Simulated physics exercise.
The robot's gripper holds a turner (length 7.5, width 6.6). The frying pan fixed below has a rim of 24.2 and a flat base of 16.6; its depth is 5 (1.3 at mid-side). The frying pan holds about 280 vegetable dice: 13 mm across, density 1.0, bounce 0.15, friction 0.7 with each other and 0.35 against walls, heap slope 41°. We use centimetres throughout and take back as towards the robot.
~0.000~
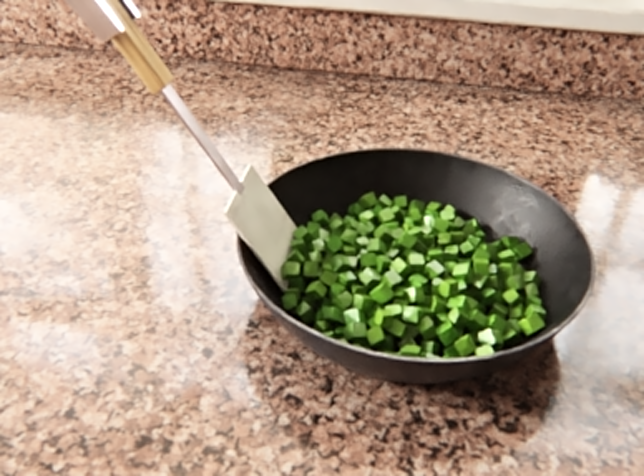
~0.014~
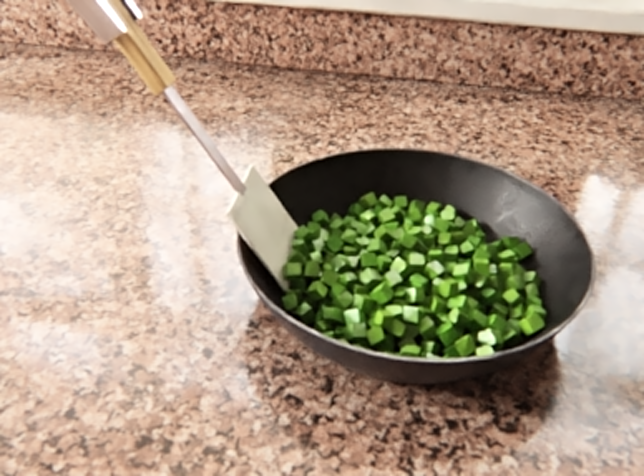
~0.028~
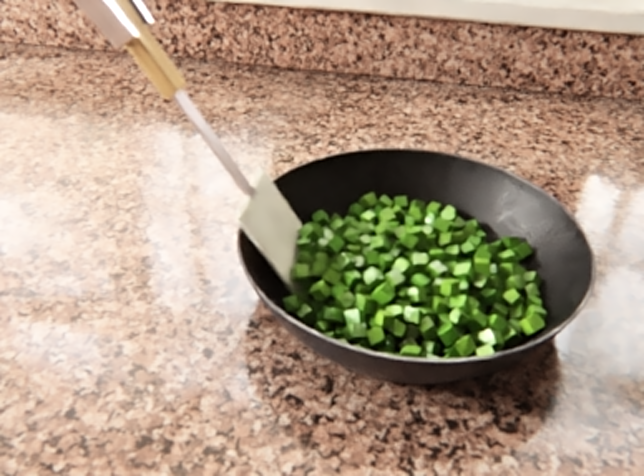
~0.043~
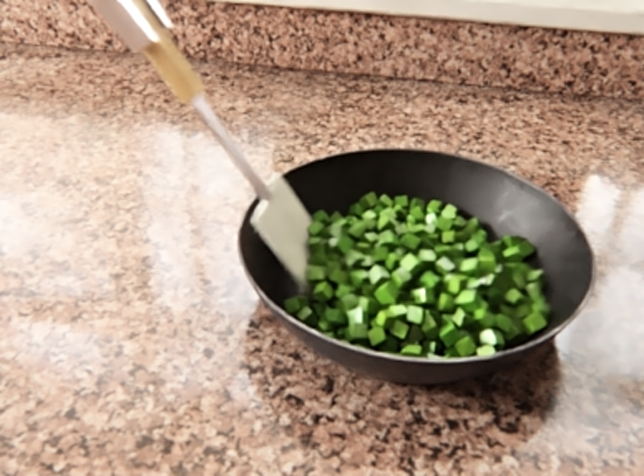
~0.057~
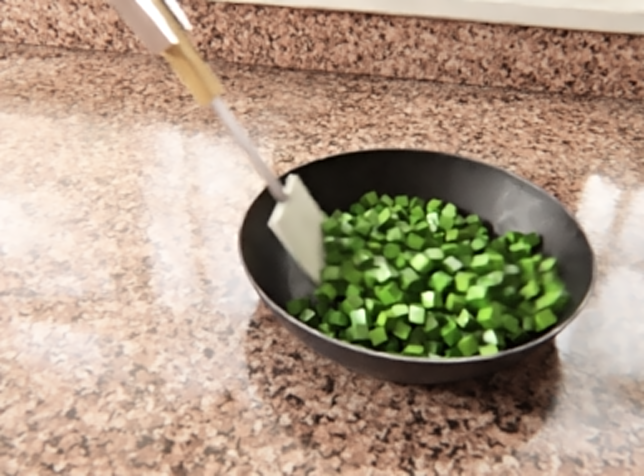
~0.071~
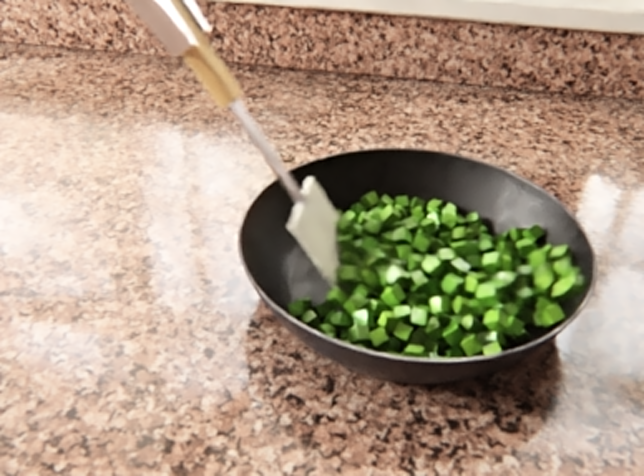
A turner held by a robot's gripper dipped into a dark frying pan of green vegetable dice, barely moving at first, then slid to the right, pushing the heap toward the pan's right side.
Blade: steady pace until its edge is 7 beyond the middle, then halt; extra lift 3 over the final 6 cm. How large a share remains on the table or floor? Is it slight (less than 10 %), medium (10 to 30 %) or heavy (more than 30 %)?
Medium.
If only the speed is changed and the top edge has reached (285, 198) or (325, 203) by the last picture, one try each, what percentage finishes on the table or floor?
That comes to about 15 and about 25 percent, in that order.
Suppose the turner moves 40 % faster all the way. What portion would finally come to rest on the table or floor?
Some 25 in a hundred.
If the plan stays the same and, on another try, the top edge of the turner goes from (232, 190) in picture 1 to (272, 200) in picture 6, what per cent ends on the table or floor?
It works out to about 0 %, more or less.
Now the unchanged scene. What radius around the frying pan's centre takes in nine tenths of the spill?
It comes to about 20 cm.
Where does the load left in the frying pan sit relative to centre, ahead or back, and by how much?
The balance point is about 4.0 cm ahead.
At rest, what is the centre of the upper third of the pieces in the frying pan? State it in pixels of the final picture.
Near (539, 267).
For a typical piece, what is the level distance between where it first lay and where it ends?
Level distance of around 4 cm.
By 0.11 s, sloping 57°, highest piece 8 above the table; 278 in the frying pan, 1 on the blade or in flight.
By 0.16 s, sloping 57°, highest piece 9 above the table; 274 in the frying pan, 5 on the blade or in flight.
By 0.38 s, sloping 57°, highest piece 6 above the table; 240 in the frying pan, 35 on the table or floor, 4 on the blade or in flight.
By 1.43 s, sloping 57°, highest piece 6 above the table; 240 in the frying pan, 39 on the table or floor.
Final count, 240 in the frying pan, 39 on the table or floor. That is 14 % on the table or floor.
